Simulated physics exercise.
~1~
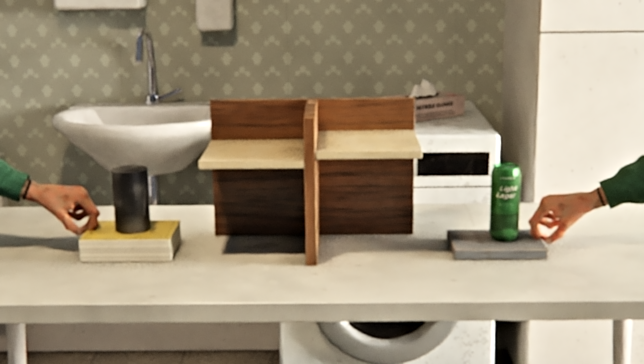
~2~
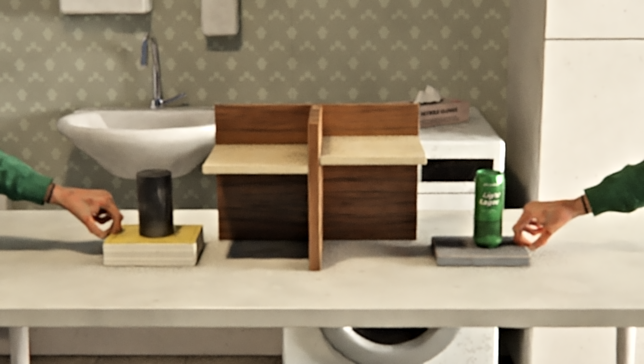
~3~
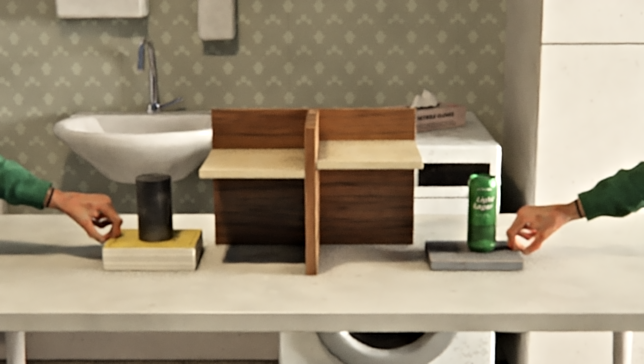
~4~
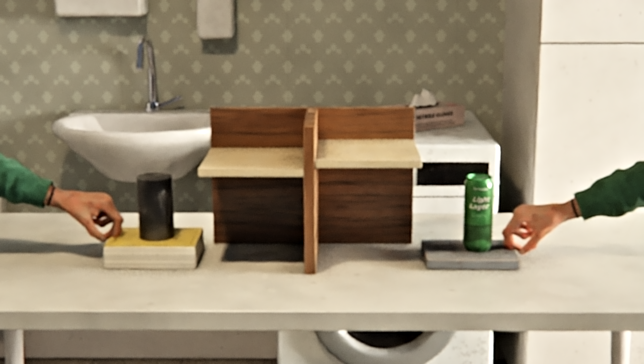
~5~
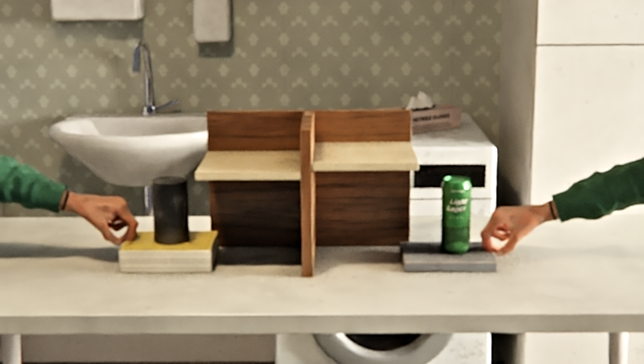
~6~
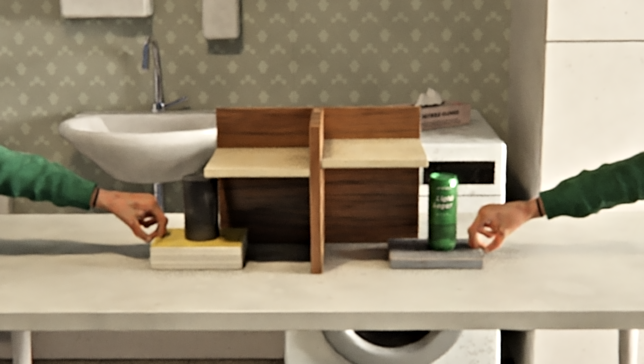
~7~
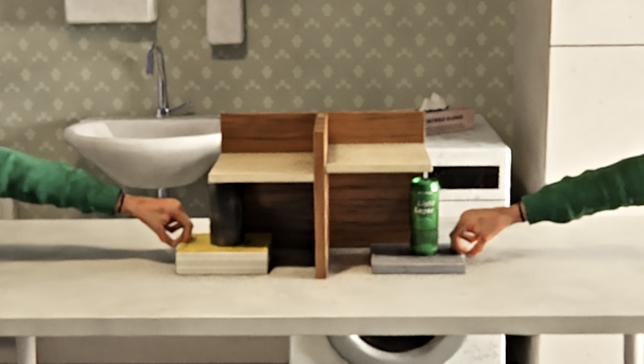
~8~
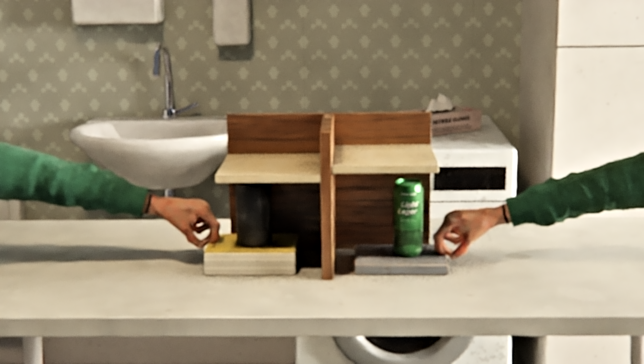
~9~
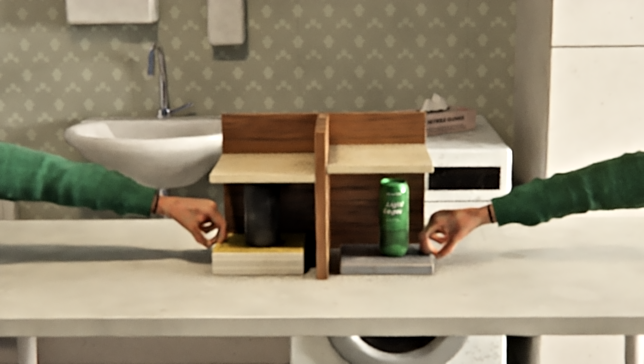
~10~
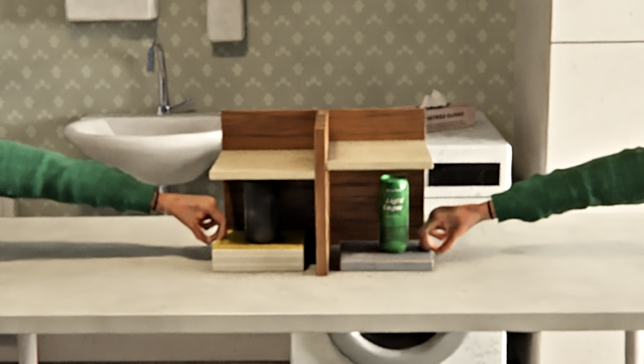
A yellow book carrying a black candle and a grey board carrying a green can were slid inward by two hands from the left and right, until both upright objects passed untouched beneath the low wooden shelves and came to rest there.
